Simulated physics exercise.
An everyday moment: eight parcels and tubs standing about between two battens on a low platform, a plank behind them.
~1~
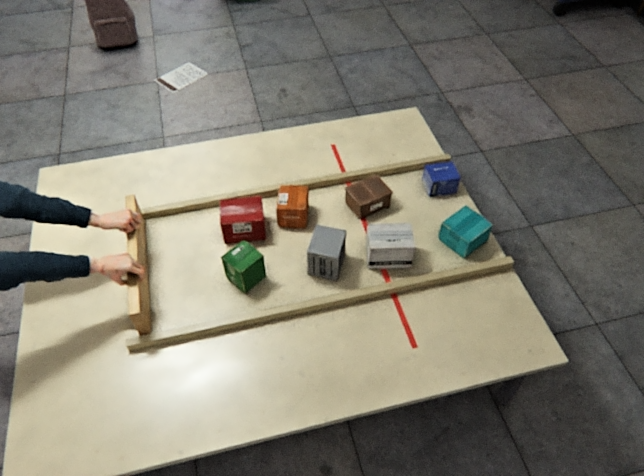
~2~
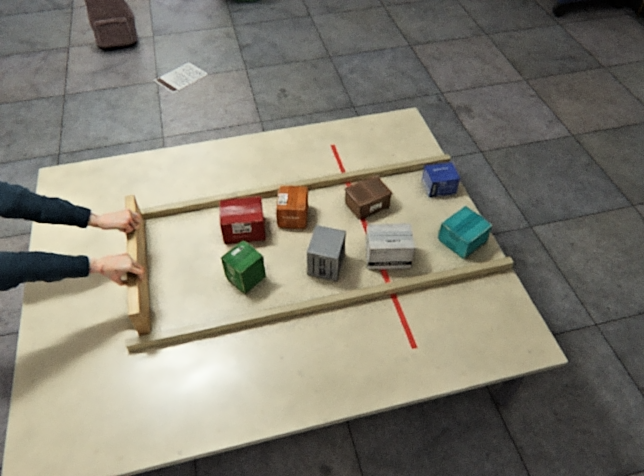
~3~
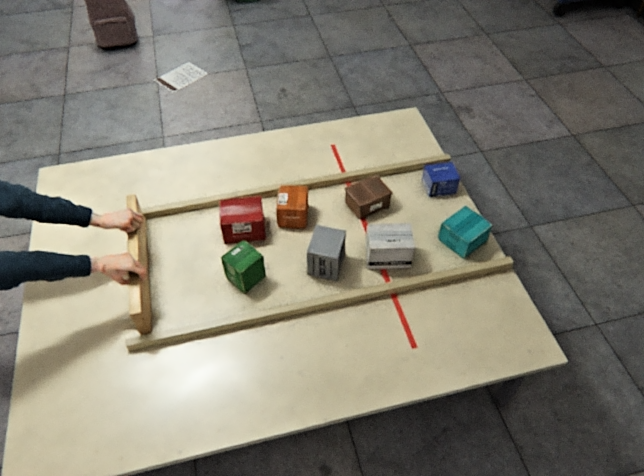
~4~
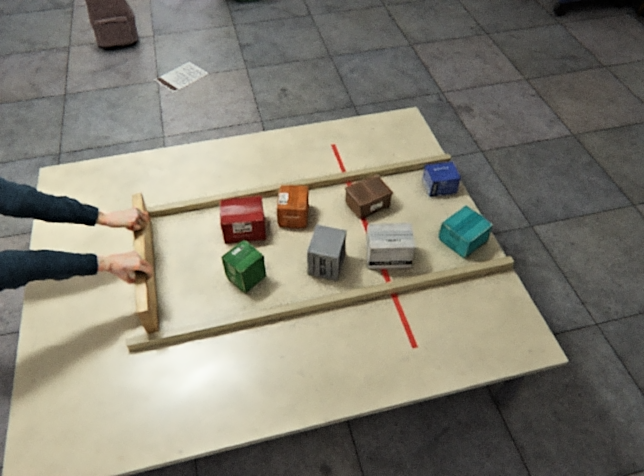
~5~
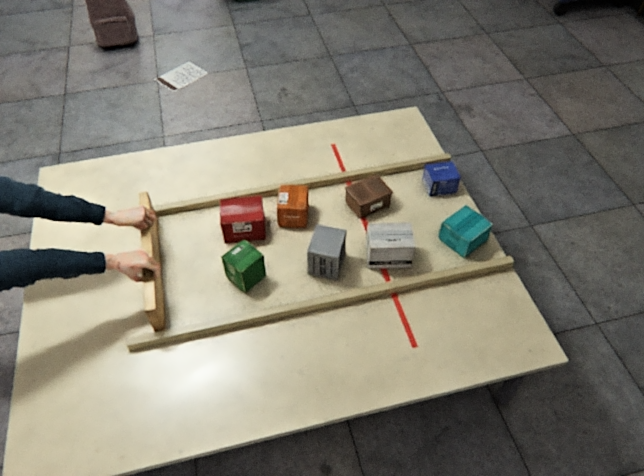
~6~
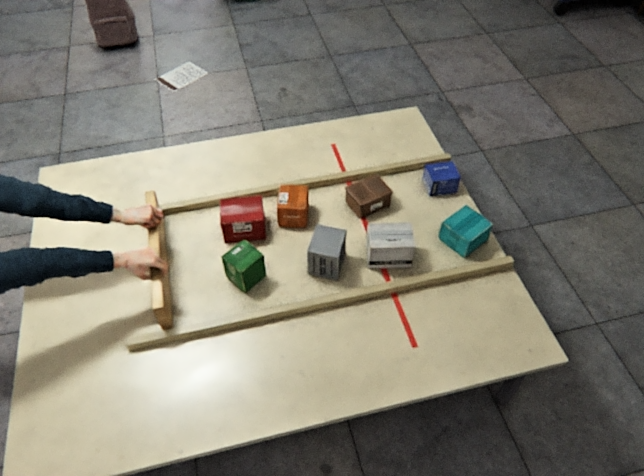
A wooden plank, held by two hands, slid slightly to the right between two battens on a low platform, while the eight colourful boxes in front of it stayed where they were.
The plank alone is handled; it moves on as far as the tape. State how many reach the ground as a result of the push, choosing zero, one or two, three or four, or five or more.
One or two reach the ground.
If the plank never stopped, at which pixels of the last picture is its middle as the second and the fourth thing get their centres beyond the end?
At roughly (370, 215), then roughly (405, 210).
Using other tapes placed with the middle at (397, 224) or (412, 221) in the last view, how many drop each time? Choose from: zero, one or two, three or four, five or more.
Going by the order asked, it's 3 or 4 and then either three or four.
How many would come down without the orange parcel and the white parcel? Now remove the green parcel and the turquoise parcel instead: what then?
First try 0, second try 1.
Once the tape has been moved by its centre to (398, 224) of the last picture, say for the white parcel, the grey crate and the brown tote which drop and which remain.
The white parcel stays put, the grey crate stays put, the brown tote is gone.
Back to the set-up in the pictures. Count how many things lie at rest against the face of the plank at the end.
2.
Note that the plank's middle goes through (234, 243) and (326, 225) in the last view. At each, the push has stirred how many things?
Counting first: 2, next 6.
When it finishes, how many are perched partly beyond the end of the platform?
The answer comes to 1.
A little later, none off yet; blue box at rest near (441, 179); turquoise parcel at rest near (465, 231); brown tote at rest near (368, 197).
Next, none off yet; blue box at rest near (441, 179); turquoise parcel at rest near (465, 231); brown tote shifted a little near (381, 196).
When it is over, the number that fall off is one or two; down, blue box.
